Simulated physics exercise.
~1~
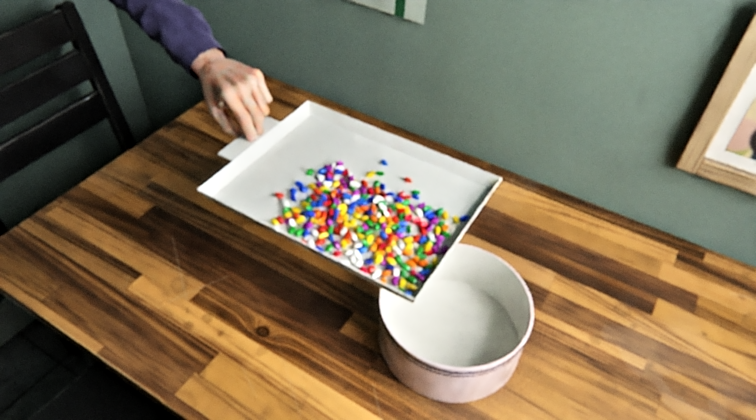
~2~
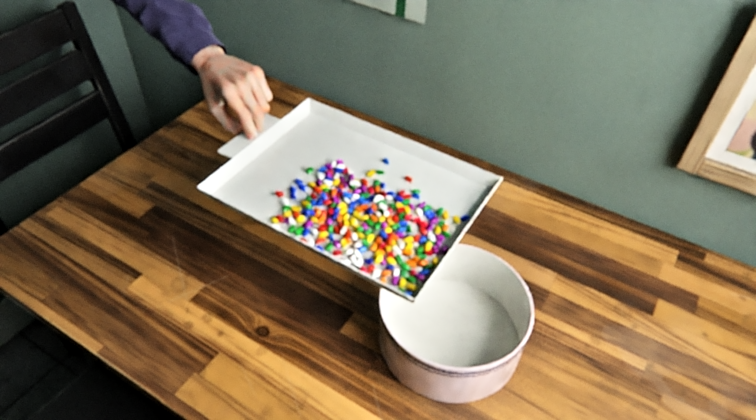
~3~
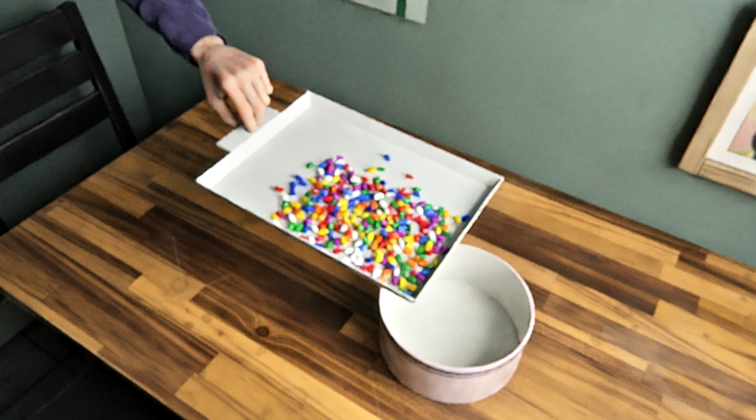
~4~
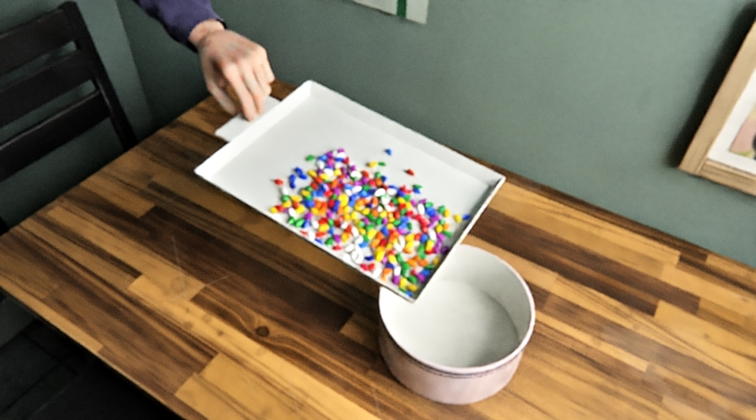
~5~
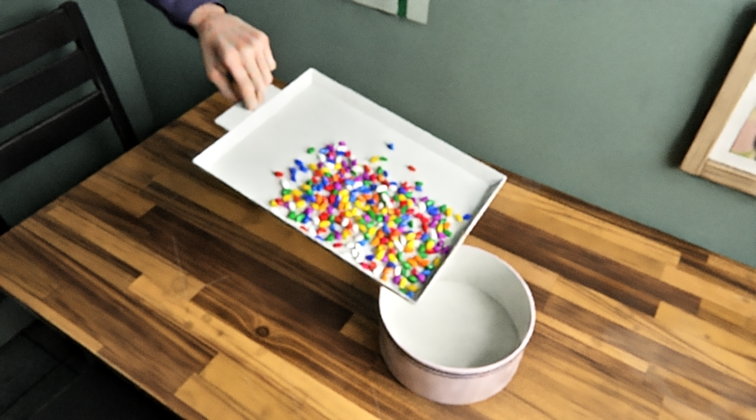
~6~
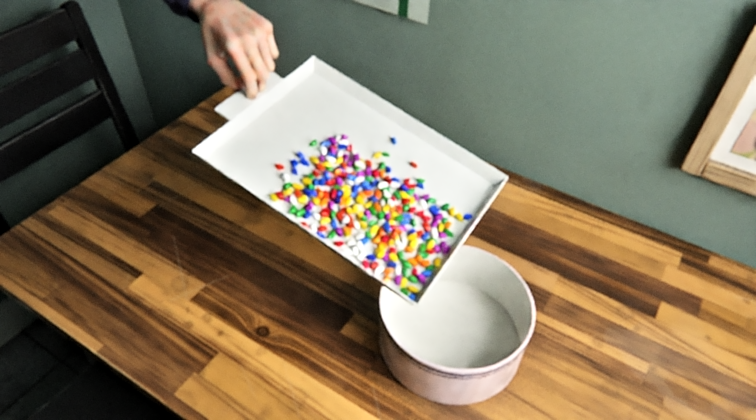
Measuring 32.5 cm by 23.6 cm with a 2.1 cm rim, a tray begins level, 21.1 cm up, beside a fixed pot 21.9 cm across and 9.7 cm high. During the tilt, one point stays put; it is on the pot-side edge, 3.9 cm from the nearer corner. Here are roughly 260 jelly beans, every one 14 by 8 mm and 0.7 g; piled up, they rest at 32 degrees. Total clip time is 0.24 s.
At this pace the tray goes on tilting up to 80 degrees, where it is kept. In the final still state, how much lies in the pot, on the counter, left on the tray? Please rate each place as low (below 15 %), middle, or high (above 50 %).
Pot: High, counter: Middle, tray: Low.
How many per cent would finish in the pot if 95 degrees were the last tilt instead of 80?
Then about 70 per cent.
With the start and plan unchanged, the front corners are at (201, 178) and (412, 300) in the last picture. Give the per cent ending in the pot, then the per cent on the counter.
The pot gets 0 and the counter 100.
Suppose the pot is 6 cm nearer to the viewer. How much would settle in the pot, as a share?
It would come to roughly 95 percent.
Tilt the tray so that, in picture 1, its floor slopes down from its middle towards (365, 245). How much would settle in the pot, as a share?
Estimate: Near 0 per cent.
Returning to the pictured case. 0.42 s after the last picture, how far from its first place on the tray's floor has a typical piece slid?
5 cm.
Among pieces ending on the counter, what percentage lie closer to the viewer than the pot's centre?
Estimate: Close to 90 per cent of the pieces.
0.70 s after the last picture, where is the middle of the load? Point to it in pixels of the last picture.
Close to pixel (449, 266).
Then, 0.42 s after the last picture, tilt 45 degrees; the tray holds 100 %, the pot 0 %.
Then, 0.70 s after the last picture, tilt 67 degrees; the tray holds 75 %, the pot 5 %.
Then, 1.09 s after the last picture, tilt 80 degrees; the tray holds 15 %, the pot 50 %.
In the end, pot 65 %, counter 30 %, tray 5 %.
